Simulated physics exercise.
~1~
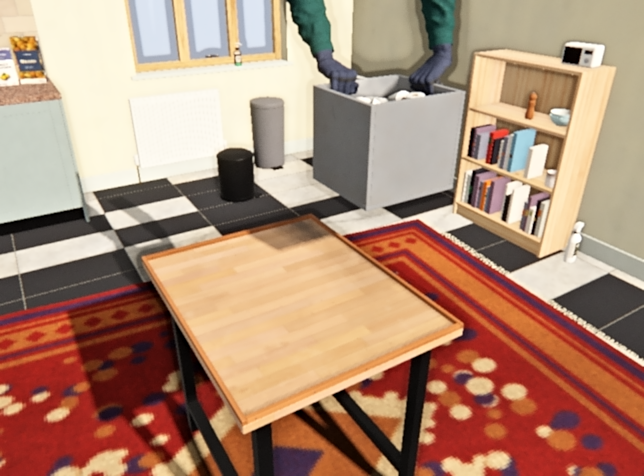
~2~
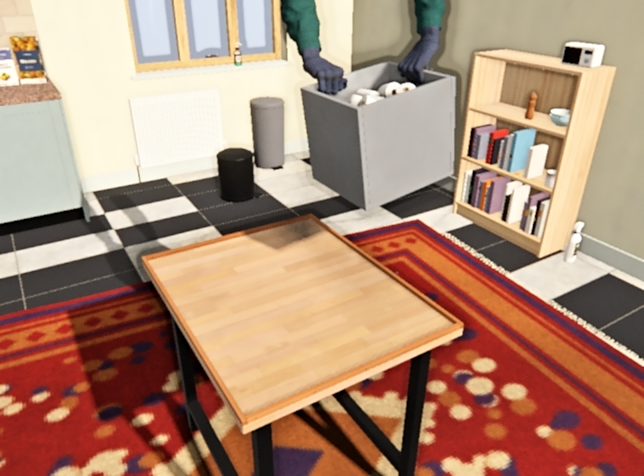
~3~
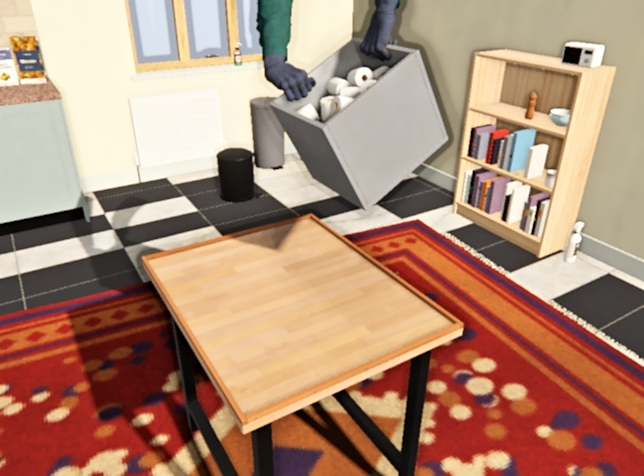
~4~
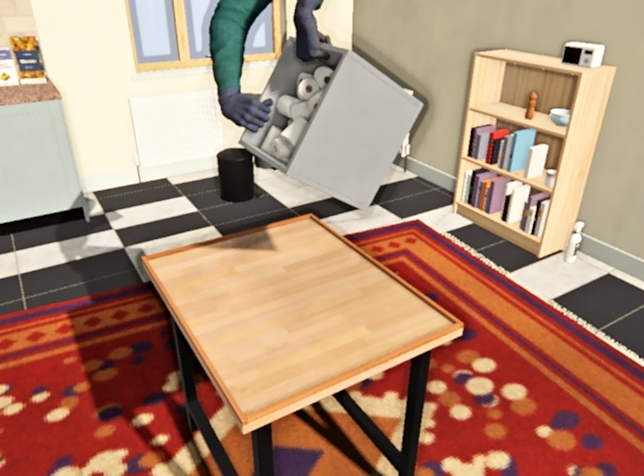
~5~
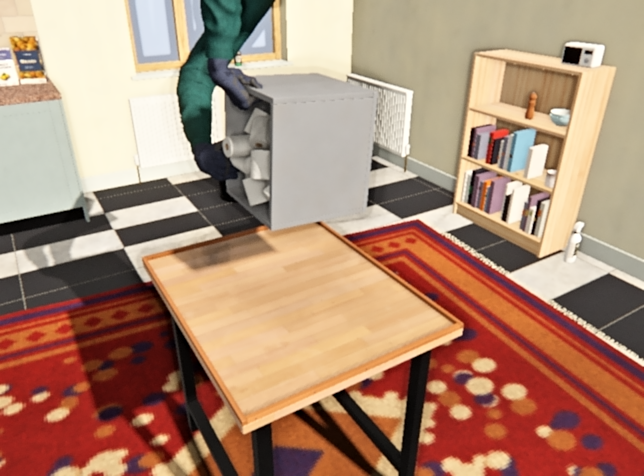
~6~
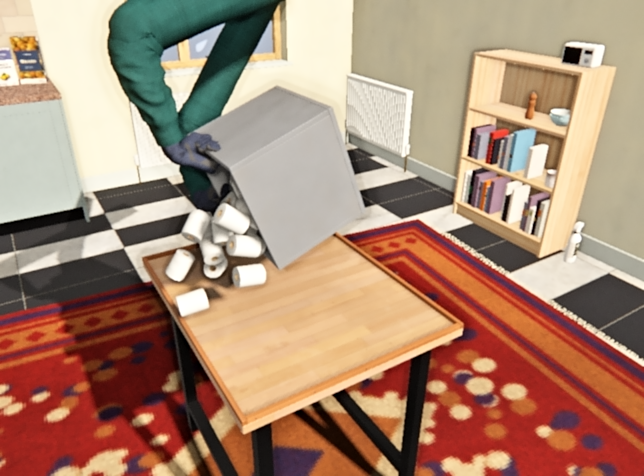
Grey crate tilting steadily leftward in gloved hands above a wooden table, then white paper rolls tumbling out onto the tabletop.
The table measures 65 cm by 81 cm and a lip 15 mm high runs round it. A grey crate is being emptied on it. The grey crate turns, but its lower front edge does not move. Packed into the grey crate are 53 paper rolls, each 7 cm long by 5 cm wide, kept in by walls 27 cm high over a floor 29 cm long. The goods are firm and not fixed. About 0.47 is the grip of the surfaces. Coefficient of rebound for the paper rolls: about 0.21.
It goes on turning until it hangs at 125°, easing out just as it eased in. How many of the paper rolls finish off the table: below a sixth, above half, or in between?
Expect between one sixth and one half of the paper rolls to finish off the table.
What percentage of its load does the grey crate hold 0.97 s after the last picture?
Still inside: Around 0 percent.
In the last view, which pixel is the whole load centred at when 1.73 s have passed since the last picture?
At roughly (202, 297).
Then, 0.43 s after the last picture, tilt 125°; 9 still in the grey crate, 32 on the table top, 9 over the left end of the table and 3 in the air.
Then, 0.97 s after the last picture, tilt 125°; 35 on the table top and 18 over the left end of the table.
Then, 1.73 s after the last picture, tilt 125°; 35 on the table top and 18 over the left end of the table.
When it is over (2.70 s after the last picture), 35 on the table top and 18 over the left end of the table. Asked share, 18 of 53, 34 per cent.
